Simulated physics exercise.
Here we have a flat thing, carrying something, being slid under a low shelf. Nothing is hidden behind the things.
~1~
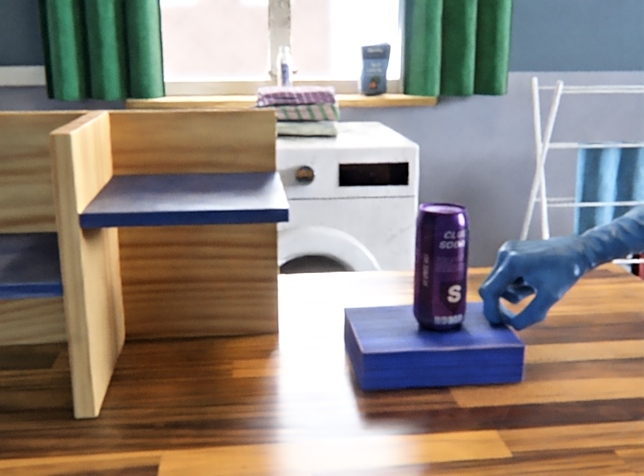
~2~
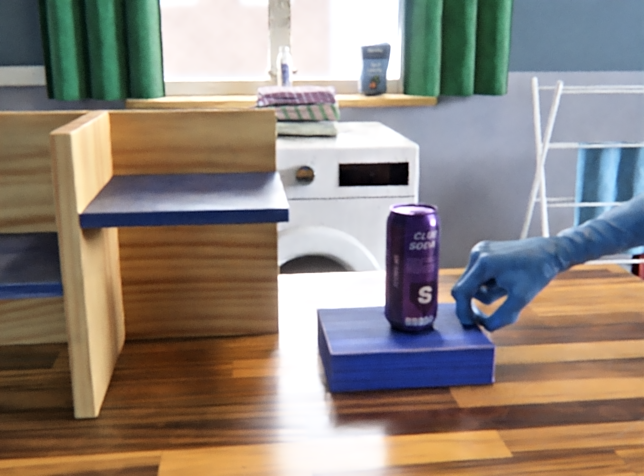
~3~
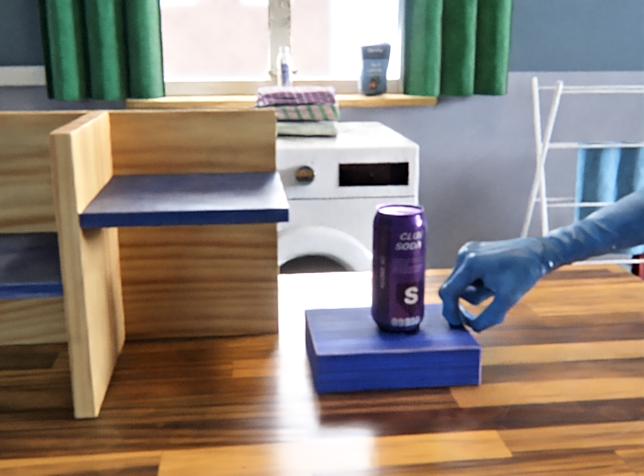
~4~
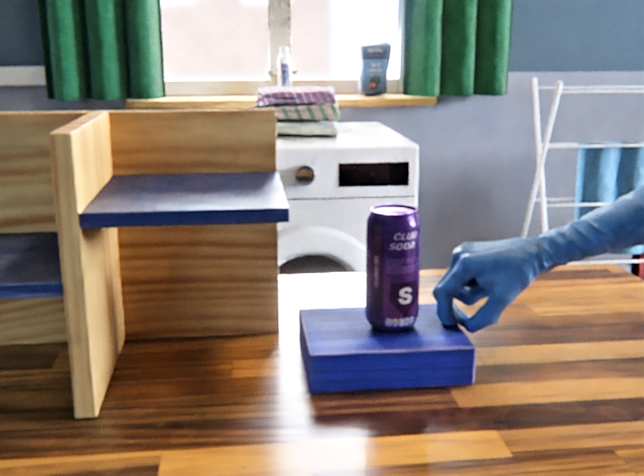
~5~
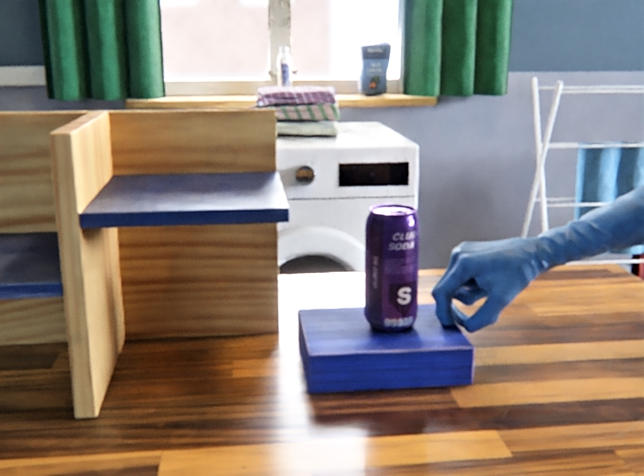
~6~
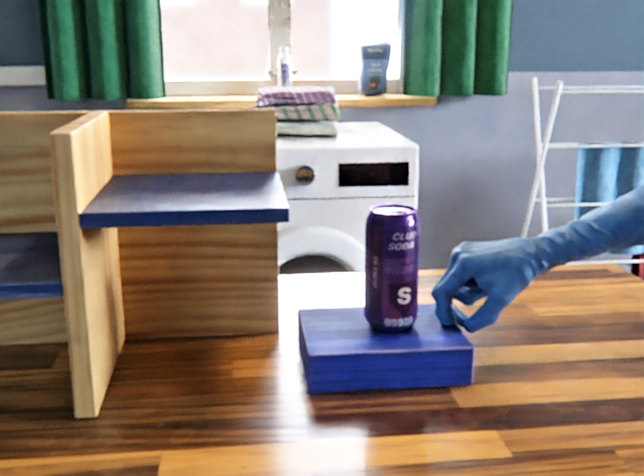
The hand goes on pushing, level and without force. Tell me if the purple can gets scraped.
Outcome: The purple can passes below.
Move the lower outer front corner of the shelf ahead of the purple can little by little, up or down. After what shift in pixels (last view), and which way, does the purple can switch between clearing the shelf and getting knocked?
Roughly 12 pixels down.
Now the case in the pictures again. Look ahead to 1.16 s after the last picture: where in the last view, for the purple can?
Around (318, 272).
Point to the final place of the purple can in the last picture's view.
Around (216, 275).
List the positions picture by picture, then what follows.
In the first picture, hand sliding it forward; purple can (441, 267); blue board (428, 343).
In the second picture, hand sliding it forward; purple can (412, 268); shelf (94, 252).
In the third picture, hand sliding it forward; purple can (399, 268); blue board (387, 345).
In the fourth picture, hand sliding it forward; purple can (393, 268); shelf (94, 252).
In the fifth picture, hand sliding it forward; purple can (392, 268); blue board (380, 345).
In the sixth picture, hand sliding it forward; purple can (392, 268); shelf (94, 252).
Then, 1.16 s on from there, purple can riding along near (317, 272).
In the end, the purple can clears the shelf, near (217, 276).
